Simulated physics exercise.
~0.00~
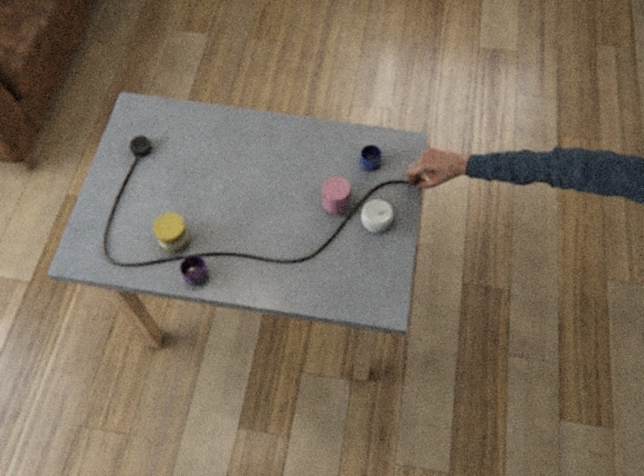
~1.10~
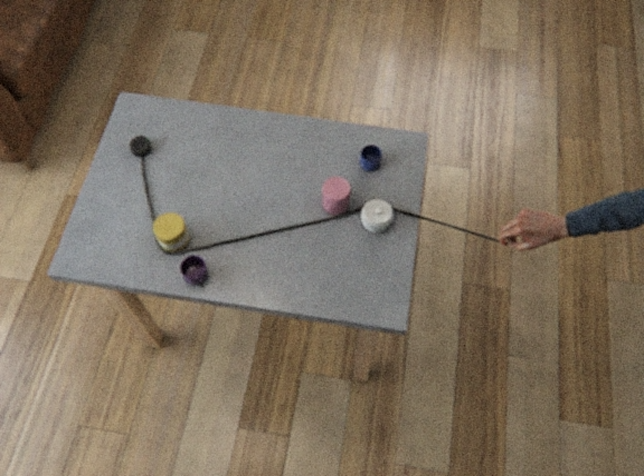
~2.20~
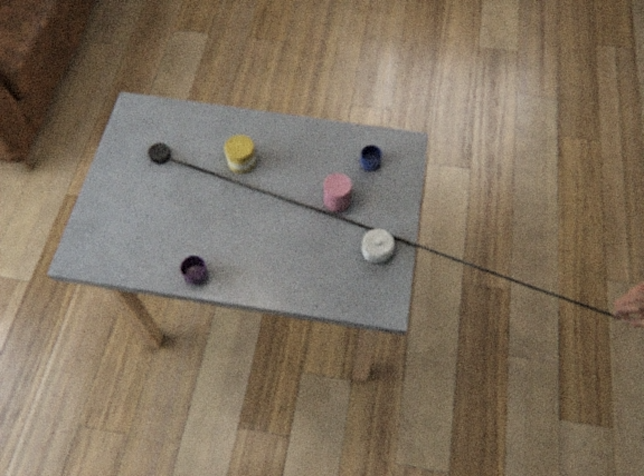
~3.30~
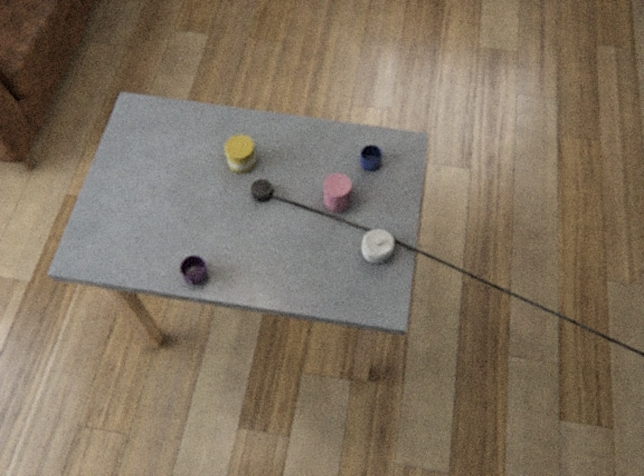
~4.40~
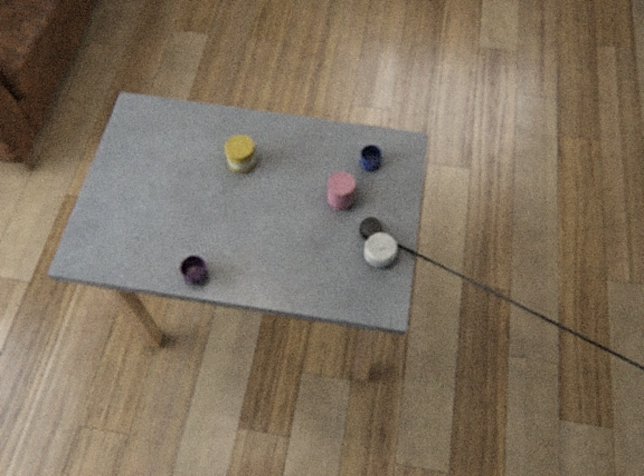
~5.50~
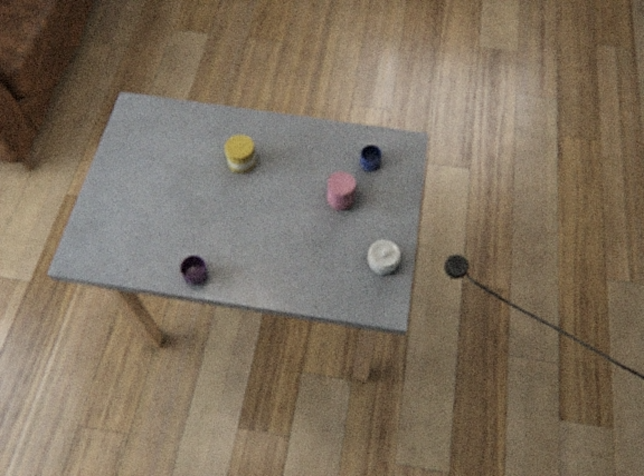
The footage shows a hand pulling a black cord rightward across a gray table, straightening it and dragging the yellow tin up and right and the white pot slightly downward, before the attached black reel slides past the pots and off the right edge, leaving all five containers upright.
